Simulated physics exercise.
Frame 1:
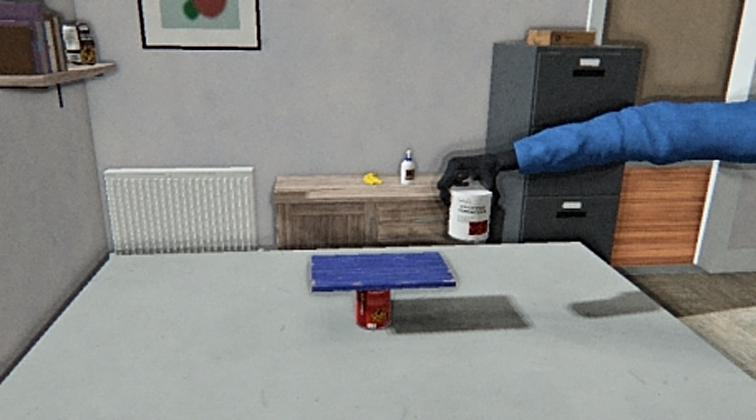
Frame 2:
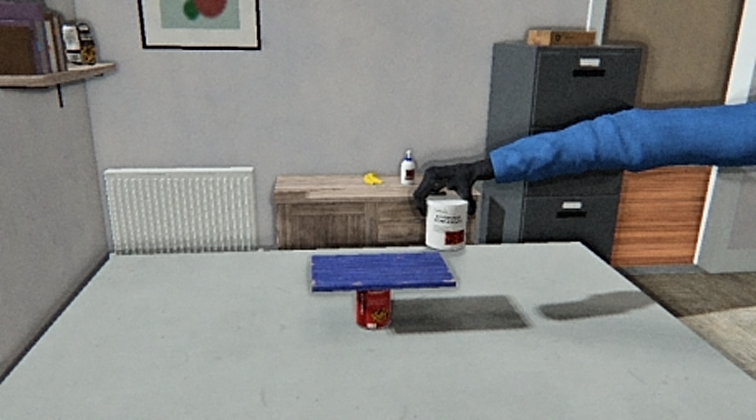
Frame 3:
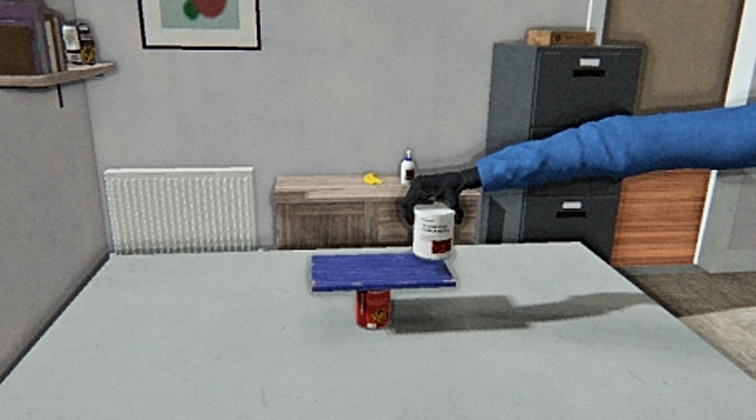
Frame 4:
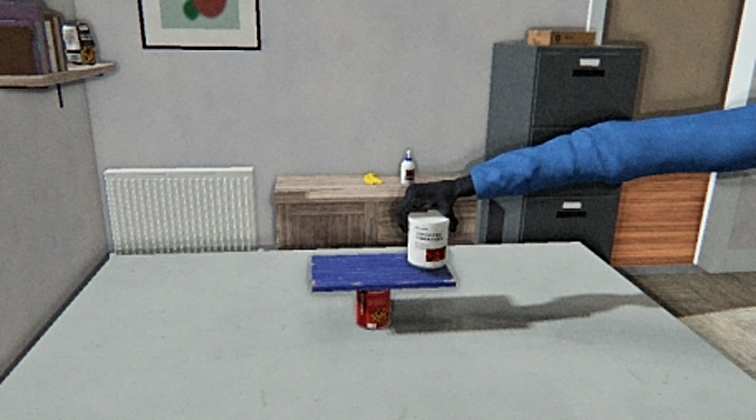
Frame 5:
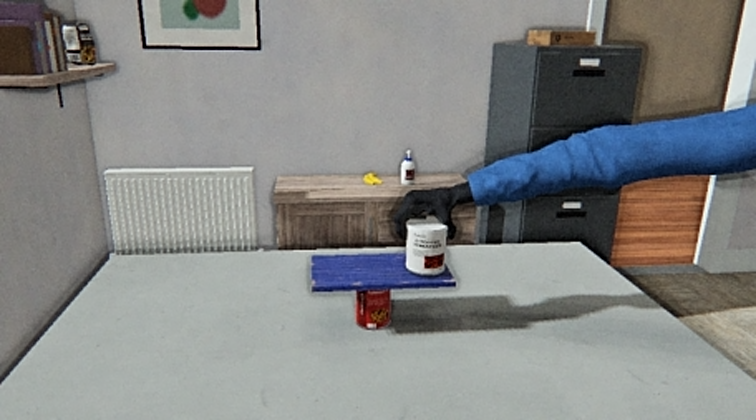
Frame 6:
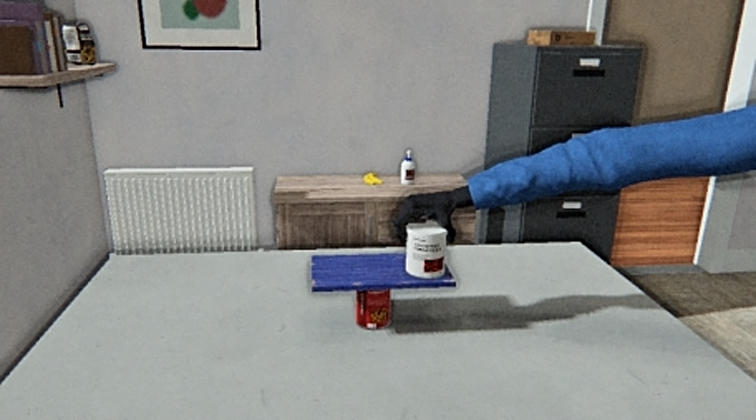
A black-gloved hand on a blue-sleeved arm, reaching in from the right, holds a white tin above a pale grey table in a room seen from a fixed, slightly raised view. A blue board rests across a small red tin, with a radiator, wooden cabinet and dark filing cabinet behind. The hand moves left and lowers the white tin onto the board's right side, still gripping it.
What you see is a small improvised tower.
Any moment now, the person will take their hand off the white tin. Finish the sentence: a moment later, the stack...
It topples.
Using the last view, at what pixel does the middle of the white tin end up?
Look around (462, 311) in the final frame.
Then, 0.30 s past the last view, white tin now fallen; blue board rocked 44° from its first pose.
Then, 0.40 s past the last view, blue board rocked 69° from its first pose.
Then, 0.70 s past the last view, white tin resting near (461, 311).
Finally, fallen, white tin; down or leaning hard in the stack, blue board; red tin still in place. Final places as the last picture's camera would see them, white tin near (462, 311). The stack gives way.
